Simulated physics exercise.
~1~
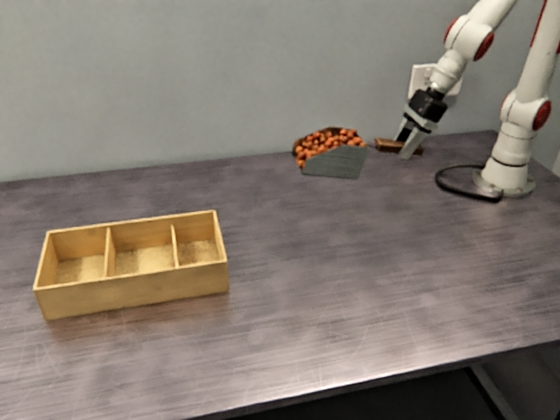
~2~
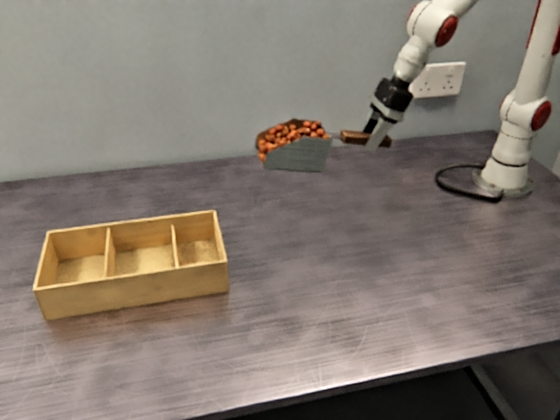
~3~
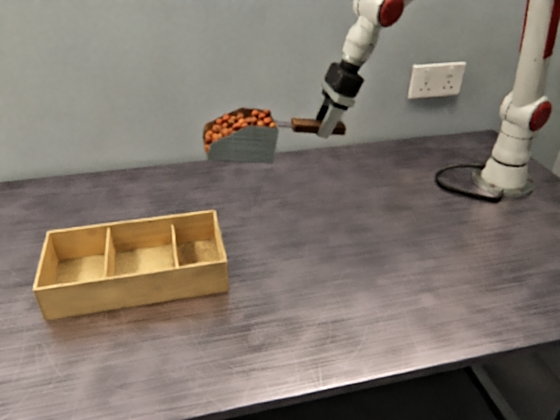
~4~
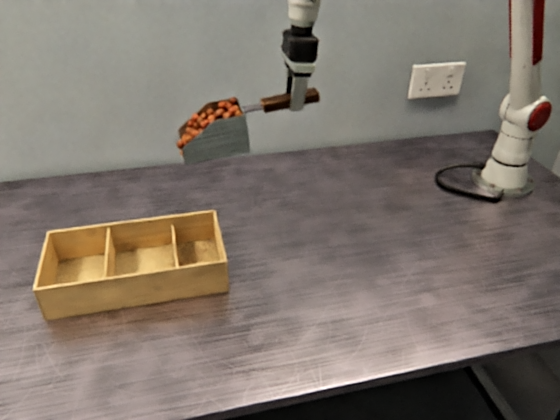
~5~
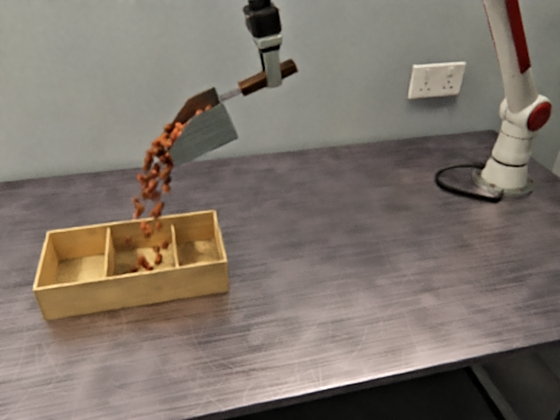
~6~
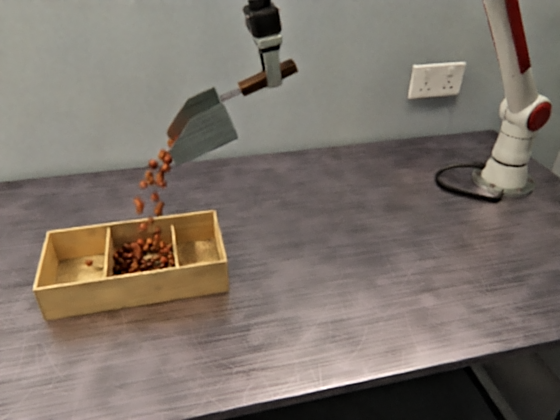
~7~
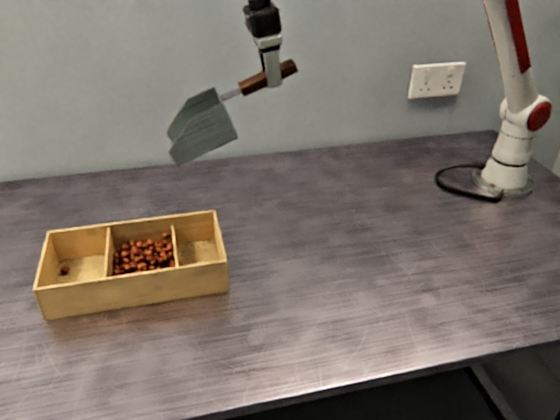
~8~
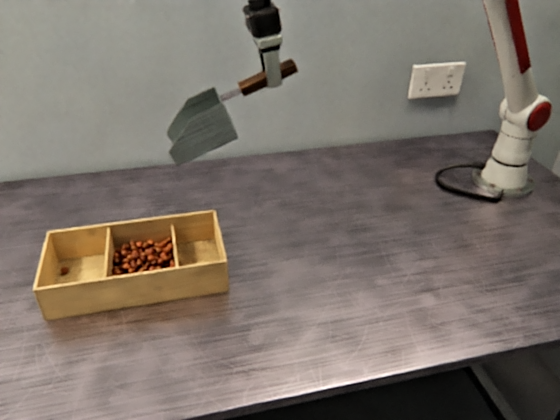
At the start, a white and red robot arm holds a grey scoop heaped with reddish-brown nuts above a dark table, with an open wooden box of three compartments at the left. The arm carries the scoop leftward and lifts it towards the box. Near the box, the scoop begins to tip forward, then tilts further and the nuts tumble out in a stream. Most drop into the middle compartment, where they pile up as the scoop empties. Finally the empty scoop hangs still and tilted, with one stray nut in the left compartment.
